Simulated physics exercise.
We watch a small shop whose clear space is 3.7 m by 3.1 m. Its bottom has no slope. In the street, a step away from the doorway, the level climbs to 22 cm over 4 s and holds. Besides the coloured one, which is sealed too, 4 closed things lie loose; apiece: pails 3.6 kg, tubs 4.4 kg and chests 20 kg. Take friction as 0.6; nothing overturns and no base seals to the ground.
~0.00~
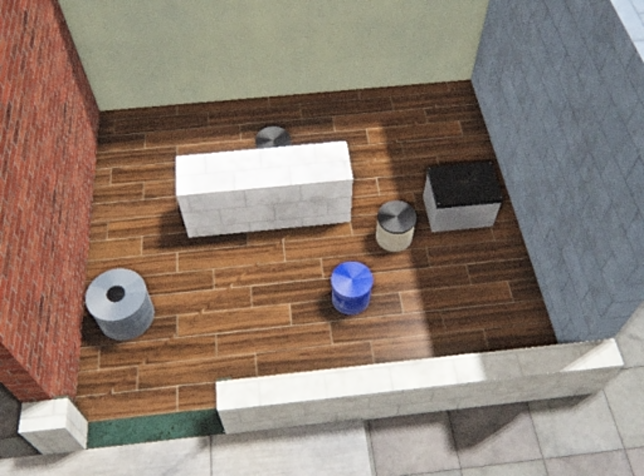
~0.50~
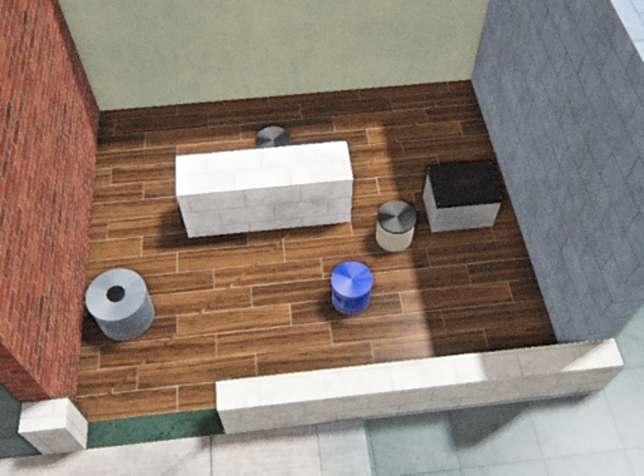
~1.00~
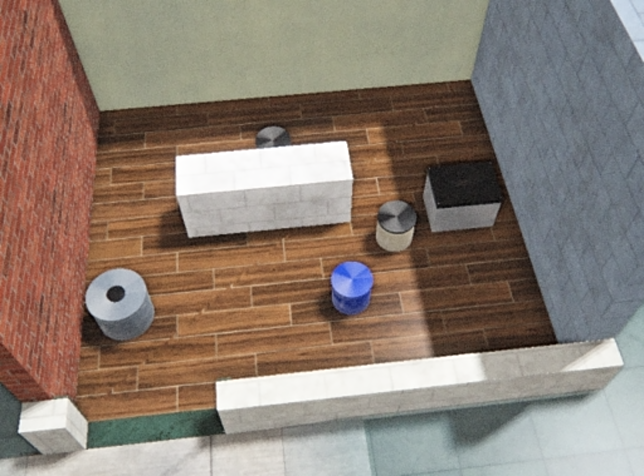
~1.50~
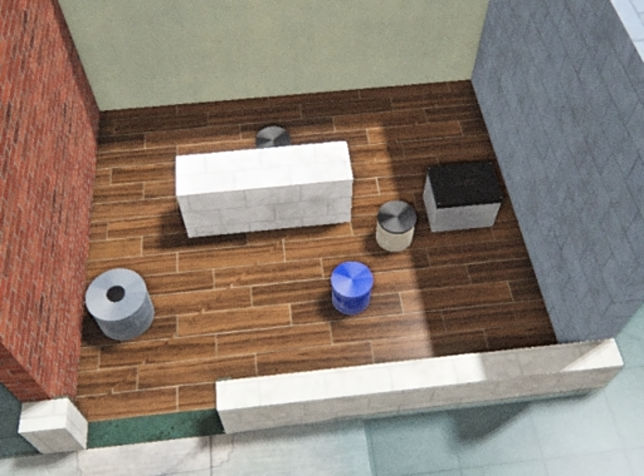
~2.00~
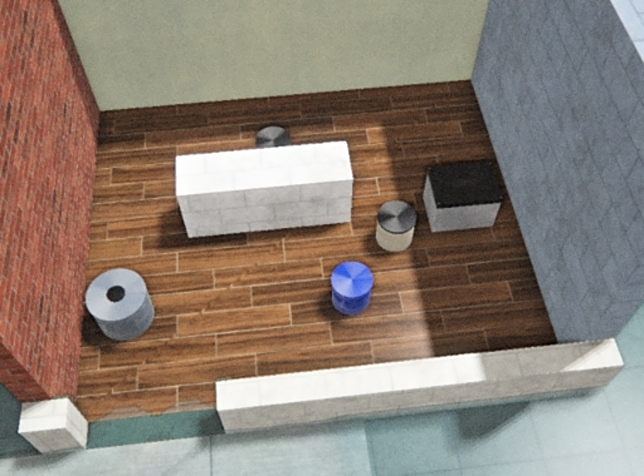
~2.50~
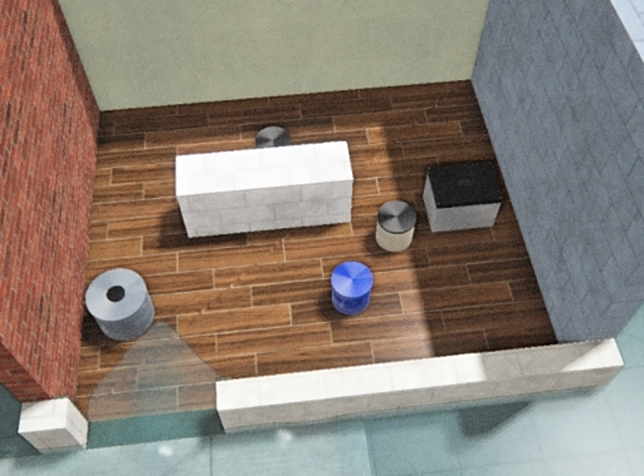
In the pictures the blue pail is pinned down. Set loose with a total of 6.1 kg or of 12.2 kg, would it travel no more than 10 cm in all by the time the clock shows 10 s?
I expect that the lower weight is enough.
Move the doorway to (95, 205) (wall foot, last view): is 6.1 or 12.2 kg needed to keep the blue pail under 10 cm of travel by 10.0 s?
In that case only the larger load is enough.
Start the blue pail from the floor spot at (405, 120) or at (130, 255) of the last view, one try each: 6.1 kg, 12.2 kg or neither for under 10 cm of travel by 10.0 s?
In turn: Only the larger holds; neither is enough.
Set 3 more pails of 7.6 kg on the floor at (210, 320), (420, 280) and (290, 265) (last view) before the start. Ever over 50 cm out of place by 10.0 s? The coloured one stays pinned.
In turn: Over, less, past it.
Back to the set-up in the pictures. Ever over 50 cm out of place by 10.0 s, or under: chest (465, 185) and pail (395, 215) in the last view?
In turn: Short of it, past it.
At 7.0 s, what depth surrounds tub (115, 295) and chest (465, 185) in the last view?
Roughly 4 and 3 cm.
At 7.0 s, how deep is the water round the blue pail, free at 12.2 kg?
About 3 cm.
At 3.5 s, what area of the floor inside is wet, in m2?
Some 2.5 m2.
After 3.5 s the blue pail would be 0 cm from its start with 6.1 kg and 0 cm from its start with 12.2 kg; 0 cm of water round it then.
After 4.5 s the blue pail would be 0 cm from its start with 6.1 kg and 0 cm from its start with 12.2 kg; 1 cm of water round it then.
After 7.0 s the blue pail would be 0 cm from its start with 6.1 kg and 0 cm from its start with 12.2 kg; 3 cm of water round it then.
After 10.0 s the blue pail would be 0 cm from its start with 6.1 kg and 0 cm from its start with 12.2 kg; 6 cm of water round it then.
